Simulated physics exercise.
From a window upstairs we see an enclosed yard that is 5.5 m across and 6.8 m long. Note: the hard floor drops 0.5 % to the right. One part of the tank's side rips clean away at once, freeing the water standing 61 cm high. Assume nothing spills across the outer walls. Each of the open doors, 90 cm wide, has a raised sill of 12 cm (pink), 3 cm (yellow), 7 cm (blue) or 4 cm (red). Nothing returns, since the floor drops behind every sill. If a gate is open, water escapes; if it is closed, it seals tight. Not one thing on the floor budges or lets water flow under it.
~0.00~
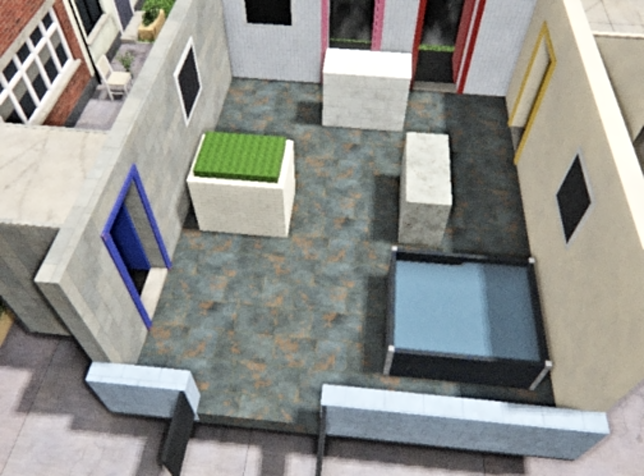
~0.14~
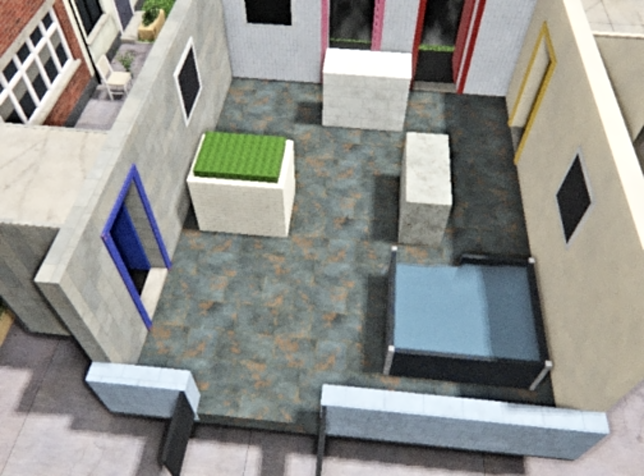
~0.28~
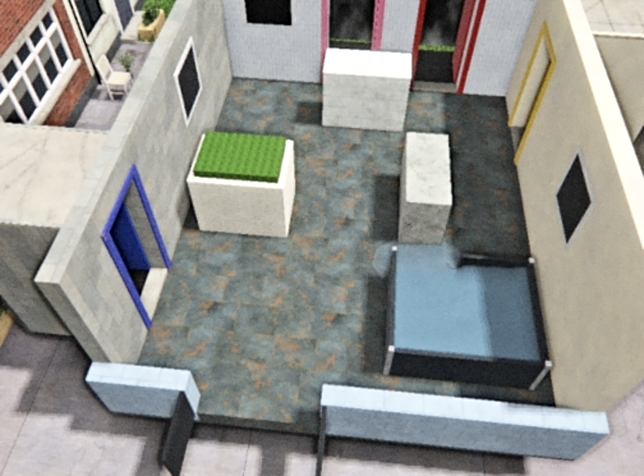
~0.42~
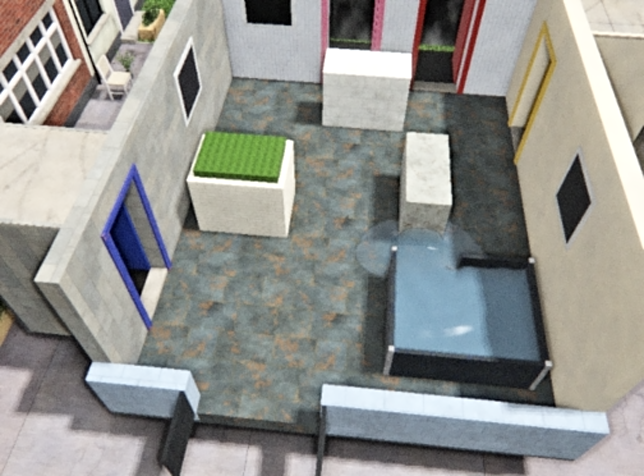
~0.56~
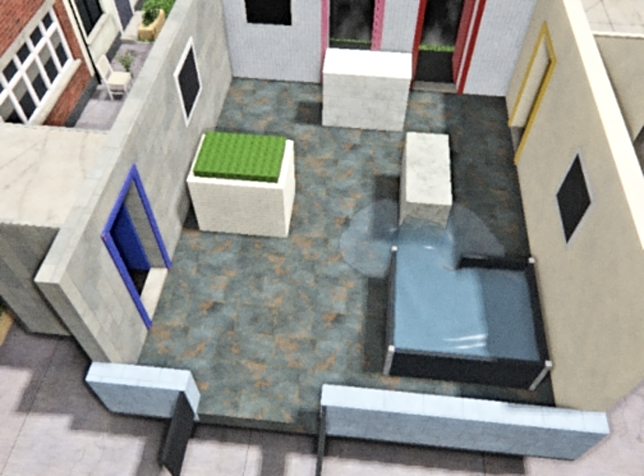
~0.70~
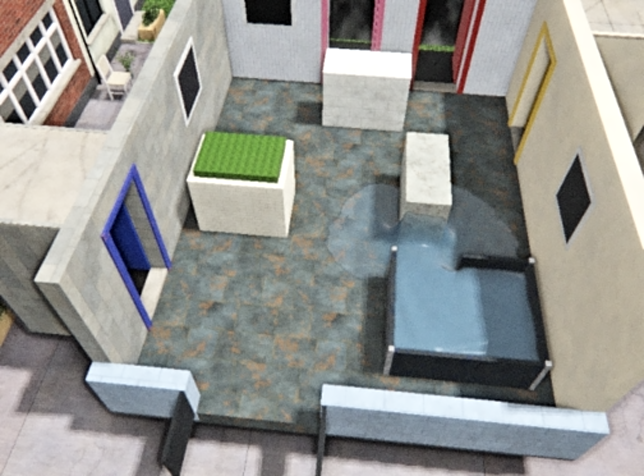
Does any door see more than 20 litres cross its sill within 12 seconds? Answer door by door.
Taking each door, the pink door does not; the yellow door does; the blue door does not; the red door does.
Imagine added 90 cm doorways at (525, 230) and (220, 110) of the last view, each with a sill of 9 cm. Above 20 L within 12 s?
Taking them in order, the first gets enough and the second too little.
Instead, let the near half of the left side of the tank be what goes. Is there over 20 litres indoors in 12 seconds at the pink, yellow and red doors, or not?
Door by door - pink: Within bounds, yellow: Within bounds, red: Within bounds.
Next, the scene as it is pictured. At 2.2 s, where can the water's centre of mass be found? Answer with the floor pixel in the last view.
Around (416, 263).
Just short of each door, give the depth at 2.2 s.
Depths: Pink door 0 cm, yellow door 5 cm, blue door 0 cm, red door 0 cm.
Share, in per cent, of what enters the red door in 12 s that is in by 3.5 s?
Estimate: Around 0 per cent.
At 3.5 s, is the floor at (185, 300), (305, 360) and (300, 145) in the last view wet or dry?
Status of the three spots: Inundated, free of it, inundated.
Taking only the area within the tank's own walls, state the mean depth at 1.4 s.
It averages close to 38 cm.
After 1.4 s water covers 25 % of the floor and is deepest (46 cm) near (419, 249); pink door not reached, yellow door not reached, blue door not reached, red door not reached.
After 2.2 s water covers 45 % of the floor and is deepest (32 cm) near (419, 249); pink door not reached, yellow door 5 cm at the sill, 1 L in, blue door not reached, red door not reached.
After 3.5 s water covers 65 % of the floor and is deepest (22 cm) near (419, 249); pink door 3 cm at the sill, 0 L in, yellow door 4 cm at the sill, 4 L in, blue door 8 cm at the sill, 2 L in, red door 7 cm at the sill, 0 L in.
After 7.0 s water covers 90 % of the floor and is deepest (12 cm) near (391, 90); pink door 10 cm at the sill, 0 L in, yellow door 6 cm at the sill, 9 L in, blue door 4 cm at the sill, 4 L in, red door 7 cm at the sill, 37 L in.
After 12.0 s water covers 100 % of the floor and is deepest (8 cm) near (514, 276); pink door 5 cm at the sill, 0 L in, yellow door 6 cm at the sill, 49 L in, blue door 4 cm at the sill, 4 L in, red door 6 cm at the sill, 64 L in.
